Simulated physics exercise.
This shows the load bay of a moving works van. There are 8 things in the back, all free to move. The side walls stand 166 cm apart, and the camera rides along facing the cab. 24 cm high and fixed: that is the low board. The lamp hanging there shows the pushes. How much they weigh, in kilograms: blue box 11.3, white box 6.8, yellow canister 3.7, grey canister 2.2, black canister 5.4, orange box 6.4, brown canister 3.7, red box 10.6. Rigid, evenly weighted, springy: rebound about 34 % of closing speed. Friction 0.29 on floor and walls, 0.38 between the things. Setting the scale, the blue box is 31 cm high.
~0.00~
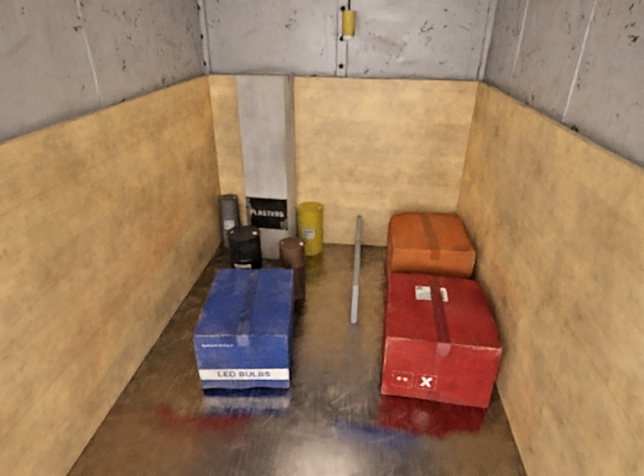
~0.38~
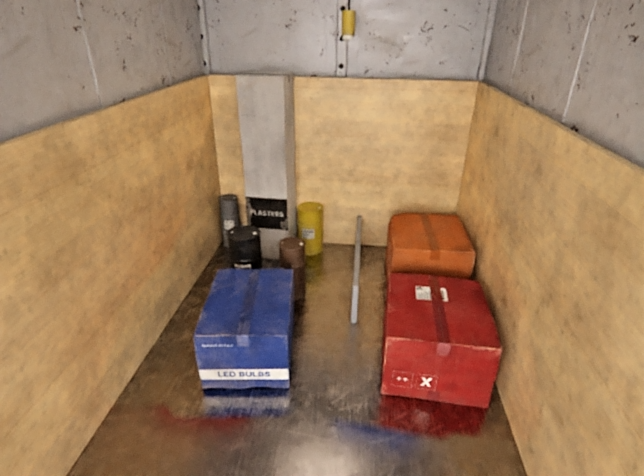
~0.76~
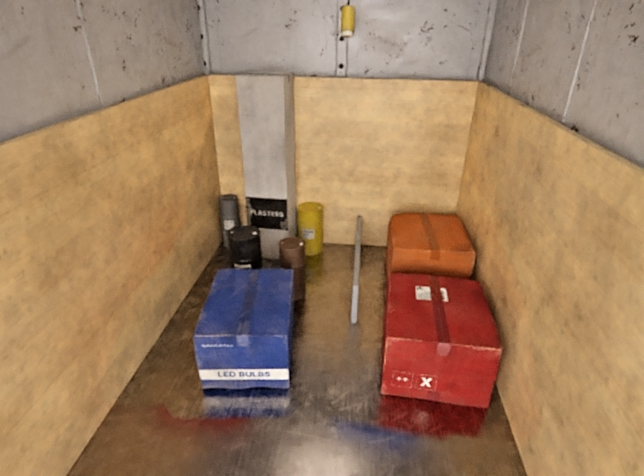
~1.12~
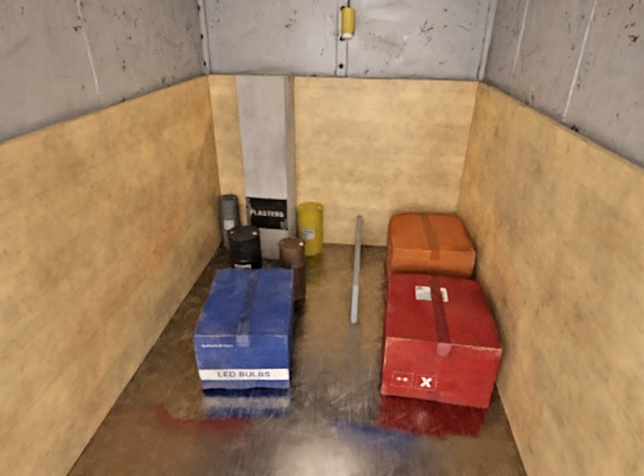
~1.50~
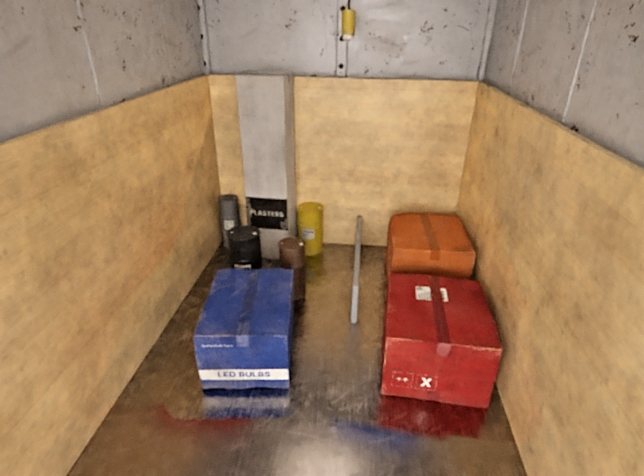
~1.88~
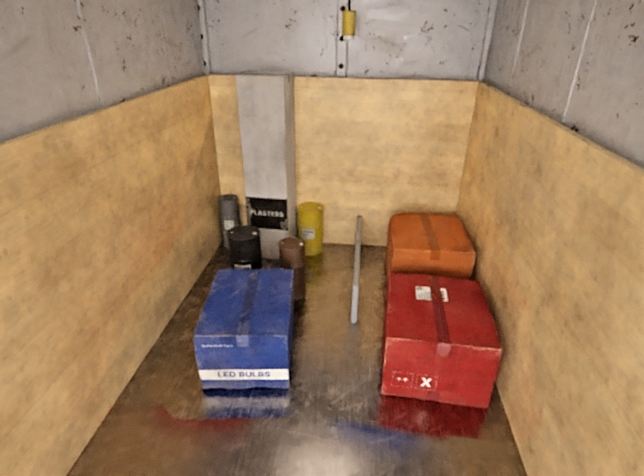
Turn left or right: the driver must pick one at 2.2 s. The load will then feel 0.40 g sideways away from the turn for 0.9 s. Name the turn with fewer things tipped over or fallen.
Swinging right is going to cost fewer items.
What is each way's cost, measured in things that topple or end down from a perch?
If it goes left, 2; if it goes right, 0.
Turning left. By 2.78 s, force 0.40 g right; white box tilted 10° near (286, 169); blue box 7 cm from its spot near (266, 325); grey canister 8 cm from its spot.
By 3.08 s, smooth; white box tilted 40° near (332, 179); blue box 21 cm from its spot near (294, 327); grey canister tilted 10°.
By 3.58 s, smooth; white box tilted 68° near (327, 218); blue box 23 cm from its spot near (298, 328); grey canister tilted 20°.
When it is over (4.7 s), lying over in the back, white box and grey canister; not toppled but over 15 cm from the start, blue box, yellow canister, black canister and brown canister; the other 2 within 15 cm of the start. End places, in pixels of the last picture, blue box near (298, 328), white box near (323, 228).
Turning right instead, nothing is lost, 0 of 8 in all.
